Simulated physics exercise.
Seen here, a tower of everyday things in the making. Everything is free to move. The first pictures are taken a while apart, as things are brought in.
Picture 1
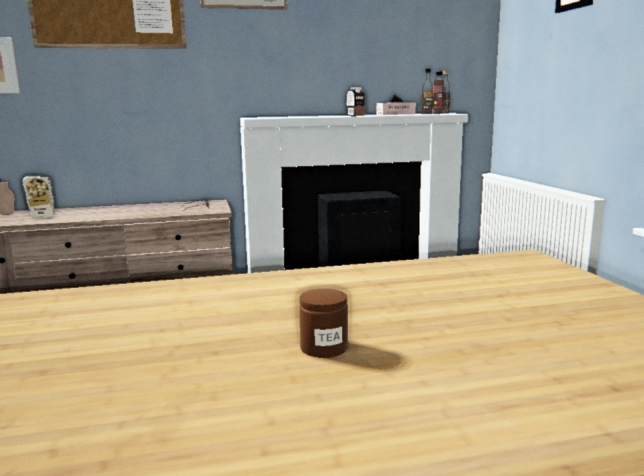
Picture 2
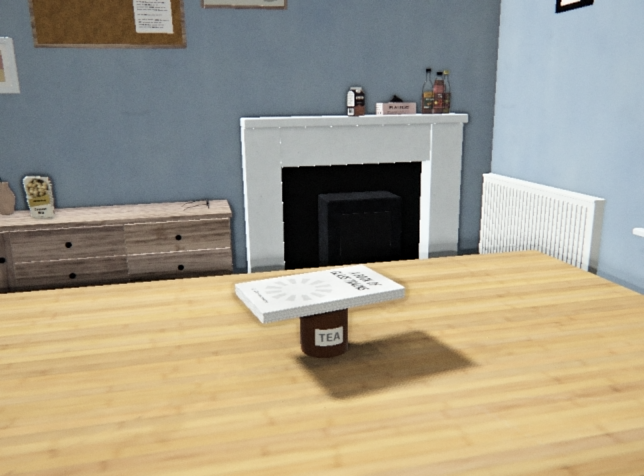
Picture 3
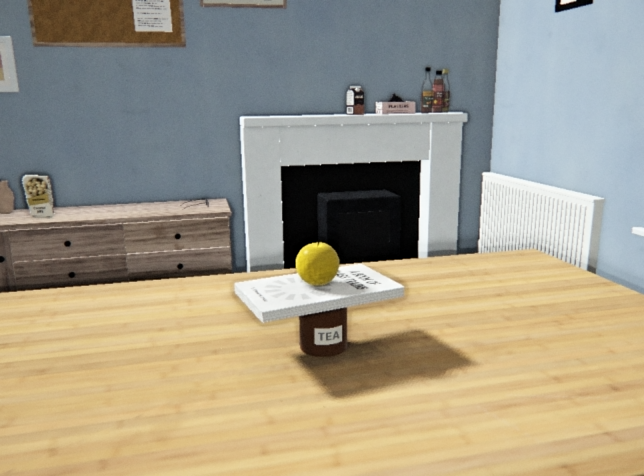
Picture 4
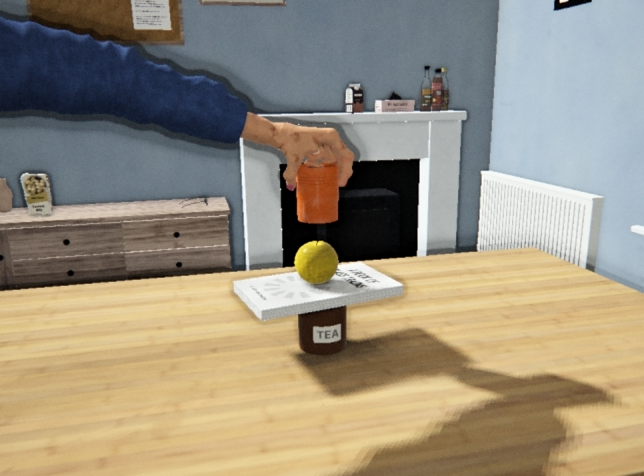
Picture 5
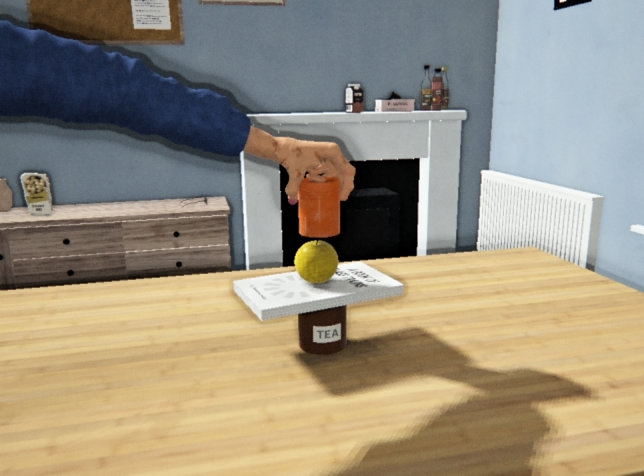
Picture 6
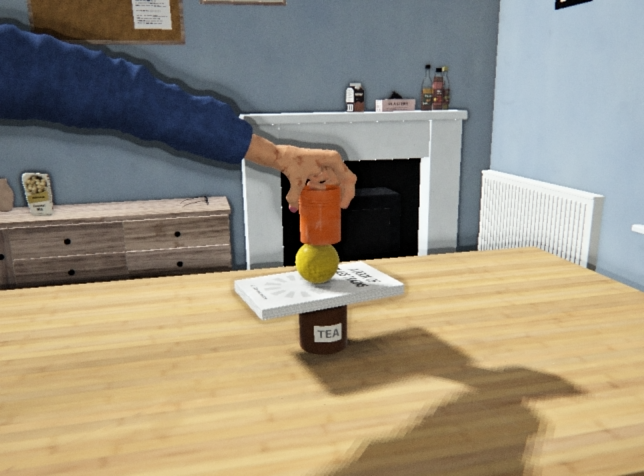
A white book appears on top of a brown tea jar on a wooden table, followed by a yellow apple on the book; then a hand in a blue sleeve lowers an orange cup slightly onto the apple.
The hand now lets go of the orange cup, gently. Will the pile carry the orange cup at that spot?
As it turns out, it gives way.
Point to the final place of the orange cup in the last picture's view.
Around (488, 302).
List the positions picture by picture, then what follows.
In the first picture, the last thing is not in view yet; brown jar (324, 322).
In the second picture, the last thing is not in view yet; white book (319, 291).
In the third picture, the last thing is not in view yet; yellow apple (318, 264).
The fourth picture shows still above its spot; orange cup (317, 193); brown jar (322, 319).
The fifth picture shows still above its spot; orange cup (319, 207); white book (317, 288).
The sixth picture shows in place under the hand; orange cup (320, 214); yellow apple (317, 262).
Then, 0.50 s after the last picture, orange cup now fallen.
Then, 0.60 s after the last picture, things are still on the move.
Then, 0.80 s after the last picture, as before.
At rest, fallen, orange cup; the other 3 in place. Seen from the same camera at the end, orange cup near (488, 302). The pile loses its balance.
